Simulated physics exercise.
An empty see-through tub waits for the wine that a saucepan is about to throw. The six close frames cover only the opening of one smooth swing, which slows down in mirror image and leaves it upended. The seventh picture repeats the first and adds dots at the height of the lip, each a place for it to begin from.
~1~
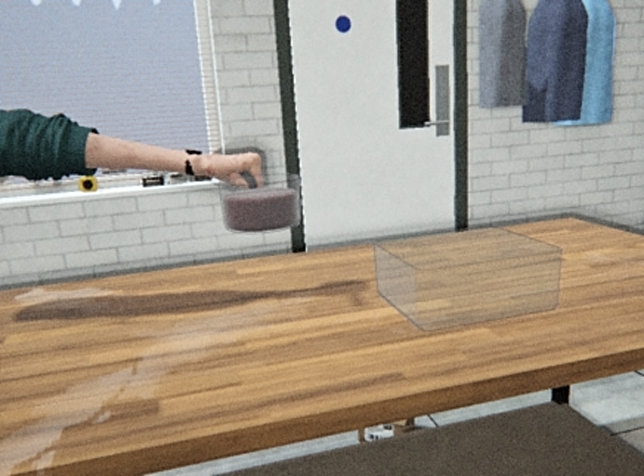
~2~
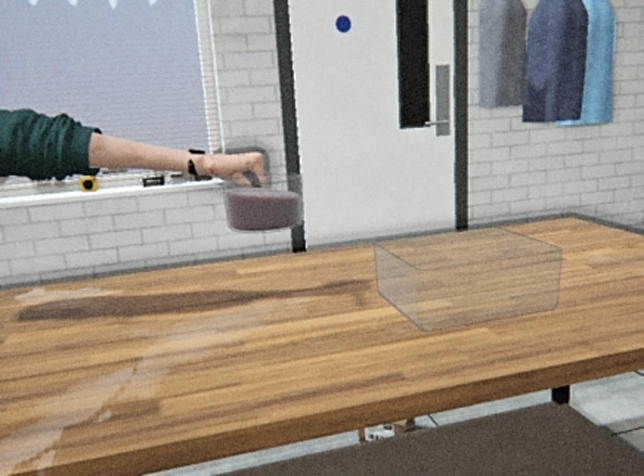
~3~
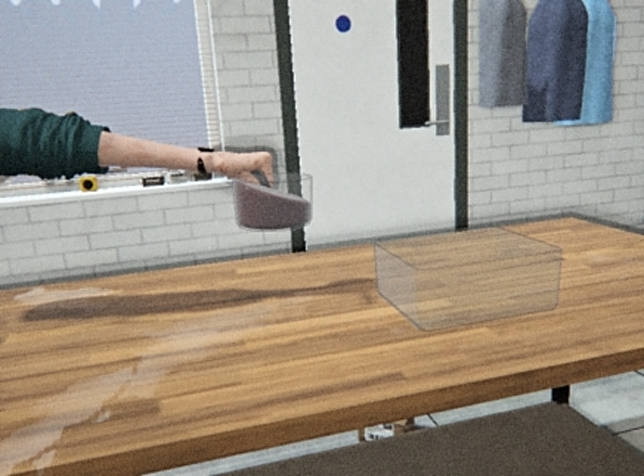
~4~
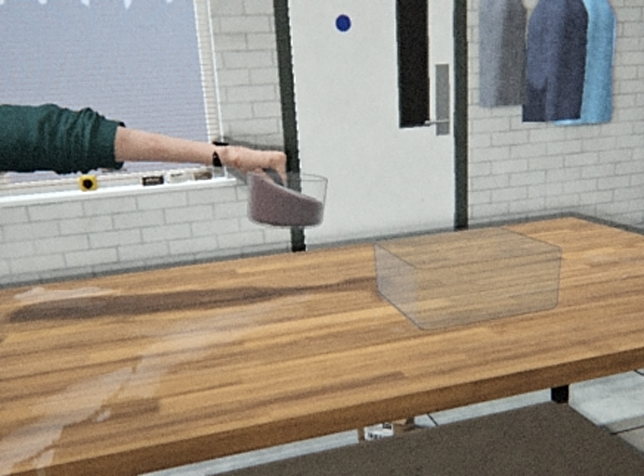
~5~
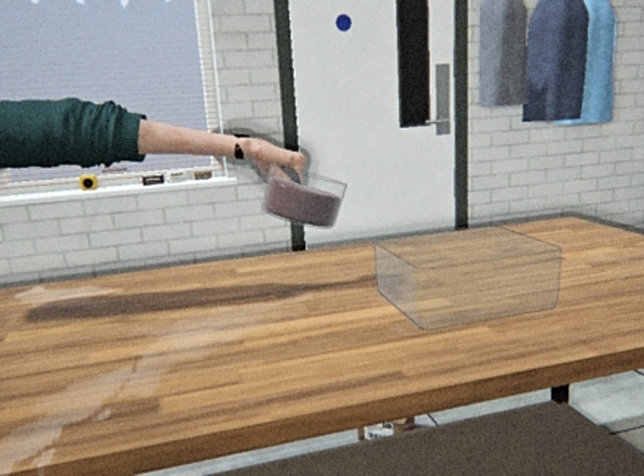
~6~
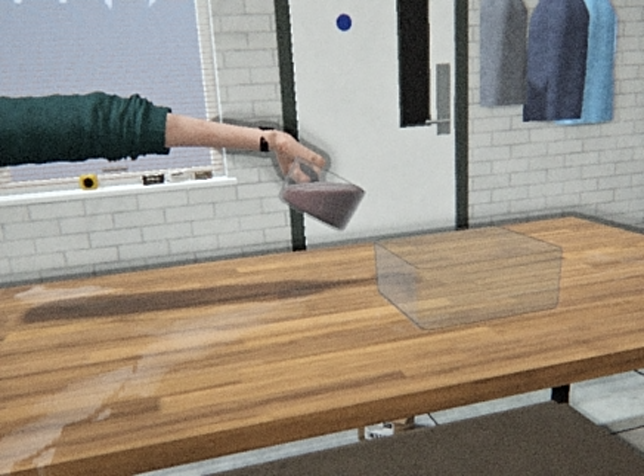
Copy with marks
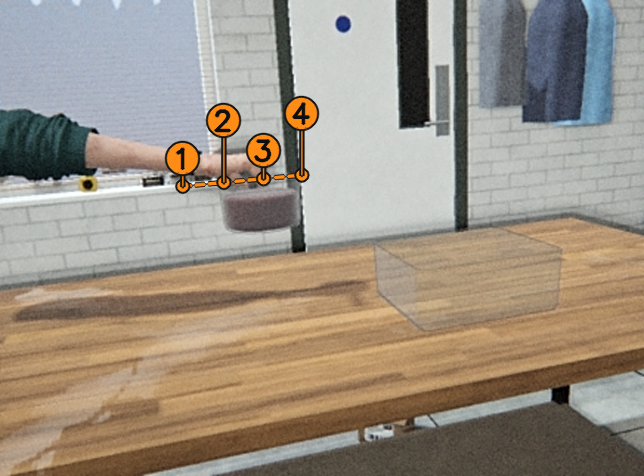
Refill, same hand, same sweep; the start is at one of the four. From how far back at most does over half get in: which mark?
3 is the one.
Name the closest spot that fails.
That would be 2.
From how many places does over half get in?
Two.
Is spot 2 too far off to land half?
Yes, it does.
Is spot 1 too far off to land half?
Yes, it does.
On the marked copy, 1 at (182, 186); 2 at (223, 182); 3 at (263, 178); 4 at (301, 175).
Choosing 1, about 0 % lands in the tub, 99 % falls short.
Choosing 2, about 8 % lands in the tub, 91 % falls short.
Choosing 3, about 72 % lands in the tub, 24 % falls short and 4 % goes beside or beyond.
Choosing 4, about 90 % lands in the tub, 4 % falls short and 6 % goes beside or beyond.
